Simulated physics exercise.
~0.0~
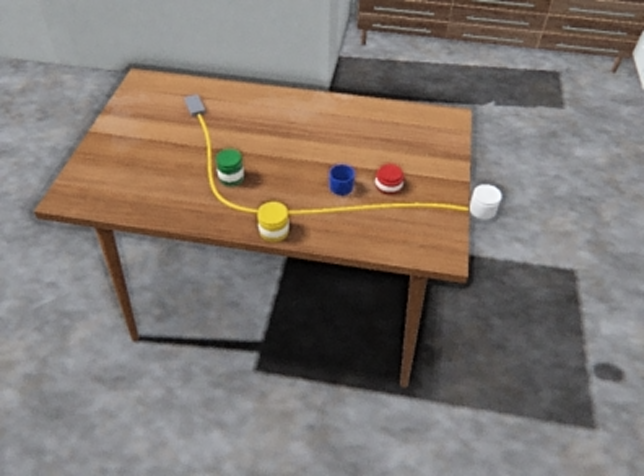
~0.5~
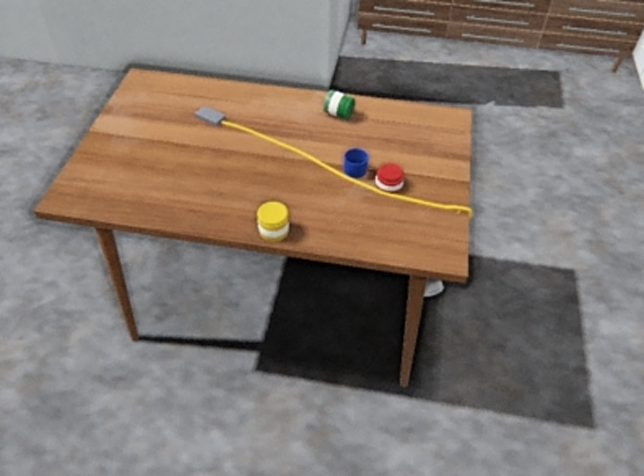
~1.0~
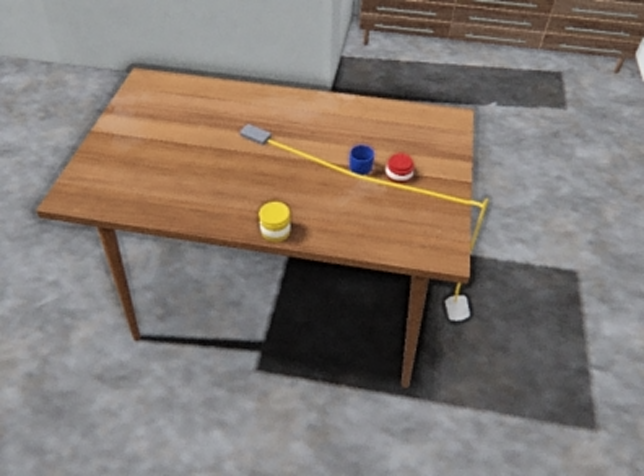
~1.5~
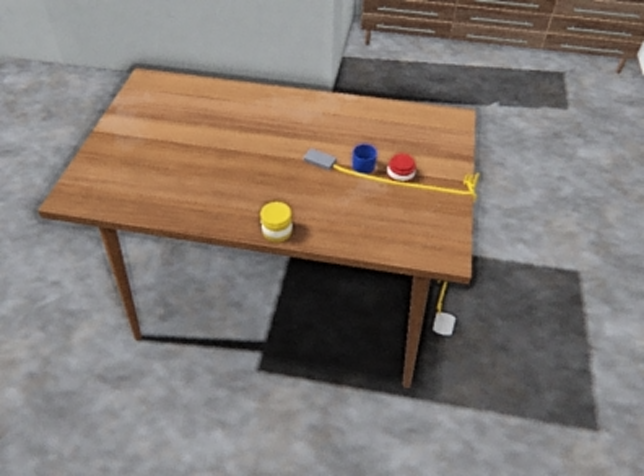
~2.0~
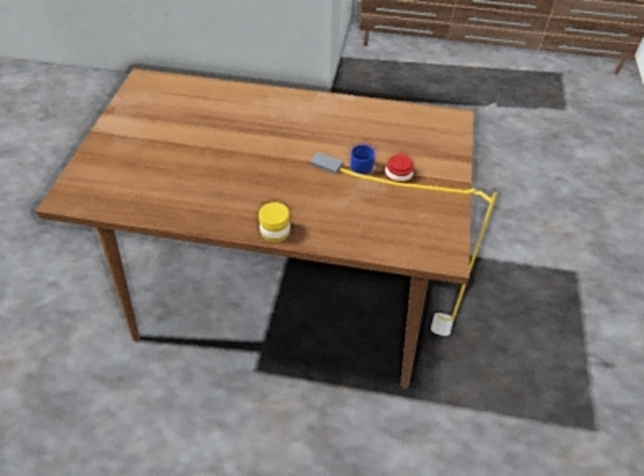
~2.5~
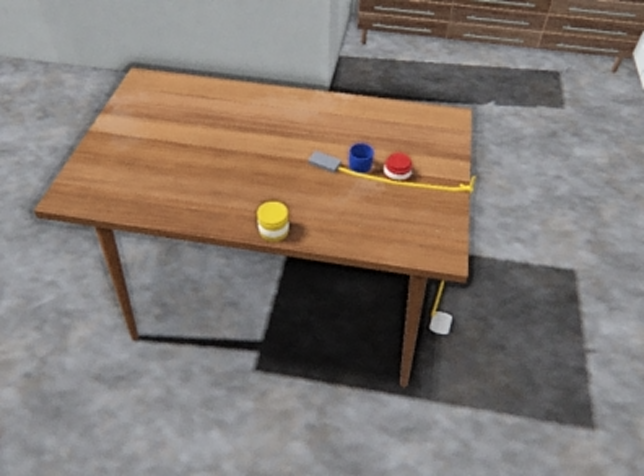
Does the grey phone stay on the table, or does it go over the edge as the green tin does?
The grey phone stays on the table, resting near the blue mug with the cable running over the right edge. The green tin is the one that goes over the edge.
